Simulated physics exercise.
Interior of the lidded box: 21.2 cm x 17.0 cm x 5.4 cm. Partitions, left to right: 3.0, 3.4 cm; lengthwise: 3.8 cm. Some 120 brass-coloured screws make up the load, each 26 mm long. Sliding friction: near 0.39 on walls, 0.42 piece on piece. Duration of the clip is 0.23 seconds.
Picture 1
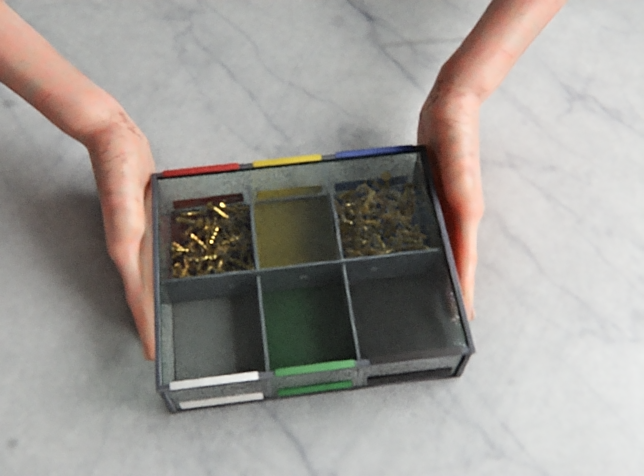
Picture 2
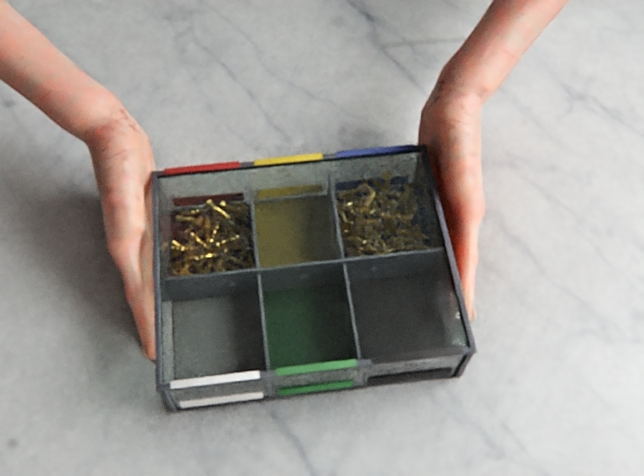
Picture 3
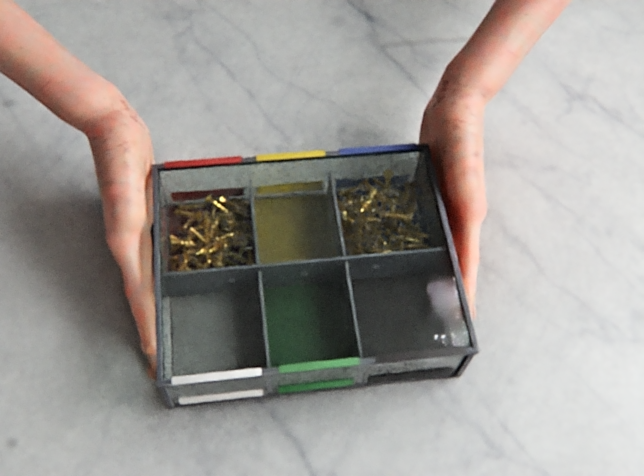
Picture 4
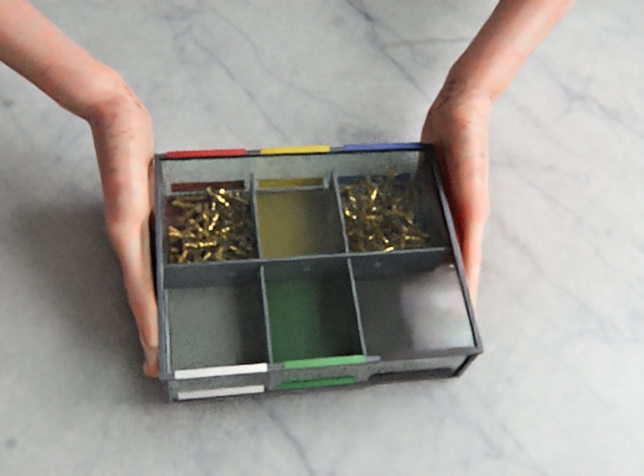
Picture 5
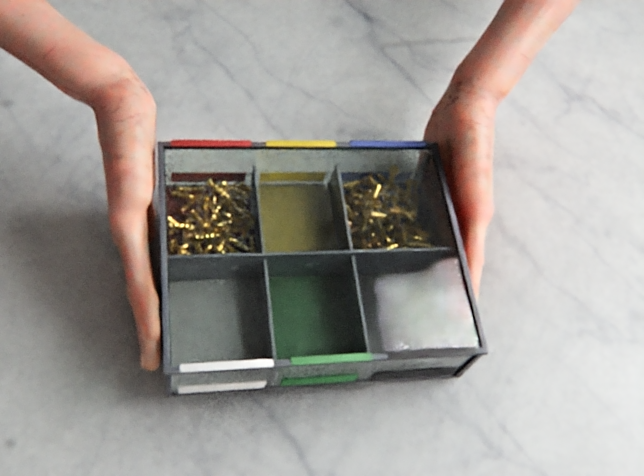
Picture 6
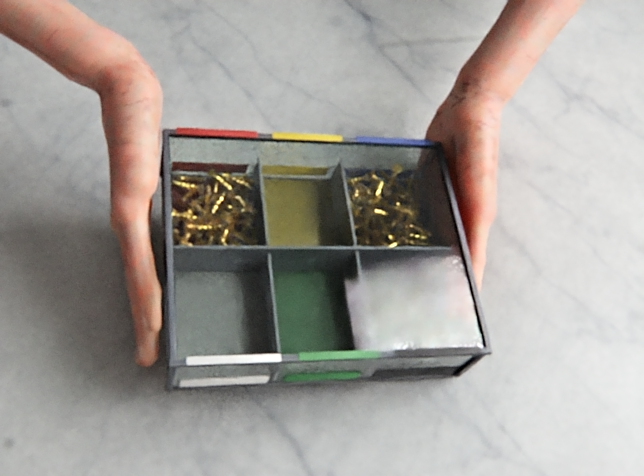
Two hands shift a lidded, six-compartment box slightly on a marbled surface, gradually tilting it toward the right front corner. The brass-coloured screws jostle a little but stay in the red and blue back compartments, while a pale, blurry patch appears and spreads across the front right compartment.
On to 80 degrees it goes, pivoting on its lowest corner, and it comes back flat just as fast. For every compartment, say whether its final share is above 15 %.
Red: Yes, blue: Yes, green: No, yellow: No, white: No, black: No.
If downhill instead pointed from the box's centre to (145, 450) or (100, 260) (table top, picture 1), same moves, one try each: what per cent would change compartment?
Near 15 and 15 per cent, in that order.
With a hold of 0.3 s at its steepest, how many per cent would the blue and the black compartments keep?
Then: Blue 65, black 5.
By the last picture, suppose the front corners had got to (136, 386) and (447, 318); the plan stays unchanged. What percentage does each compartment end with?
Red 50; blue 35; green 0; yellow 10; white 0; black 0.
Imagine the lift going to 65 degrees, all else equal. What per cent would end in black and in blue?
Then the black compartment would keep 0 per cent and the blue one 60 per cent.
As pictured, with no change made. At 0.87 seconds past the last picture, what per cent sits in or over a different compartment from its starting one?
About 0 %.
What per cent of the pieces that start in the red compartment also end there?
That comes out at about 70 percent.
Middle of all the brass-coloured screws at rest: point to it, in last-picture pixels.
At about (383, 235).
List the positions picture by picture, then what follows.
In the first picture, box tilt 0 degrees, front corners at (162, 386) and (469, 348); red 40 %, blue 60 %.
In the second picture, box tilt 1 degrees, front corners at (162, 385) and (470, 348).
In the third picture, box tilt 3 degrees, front corners at (163, 381) and (472, 348).
In the fourth picture, box tilt 6 degrees, front corners at (166, 375) and (477, 348), lowest corner right front.
In the fifth picture, box tilt 10 degrees, front corners at (170, 368) and (481, 348), lowest corner right front.
In the sixth picture, box tilt 14 degrees, front corners at (176, 360) and (485, 348), lowest corner right front; red 40 %, blue 60 %.
Then, 0.87 s after the last picture, tilt 80 degrees; red 40 %, blue 60 %.
Then, 1.46 s after the last picture, tilt 35 degrees; red 25 %, blue 65 %, yellow 5 %, black 5 %.
Then, 2.09 s after the last picture, tilt 0 degrees; red 25 %, blue 65 %, yellow 5 %, black 5 %.
In the end, red 25 %, blue 65 %, green 0 %, yellow 5 %, white 0 %, black 5 %.
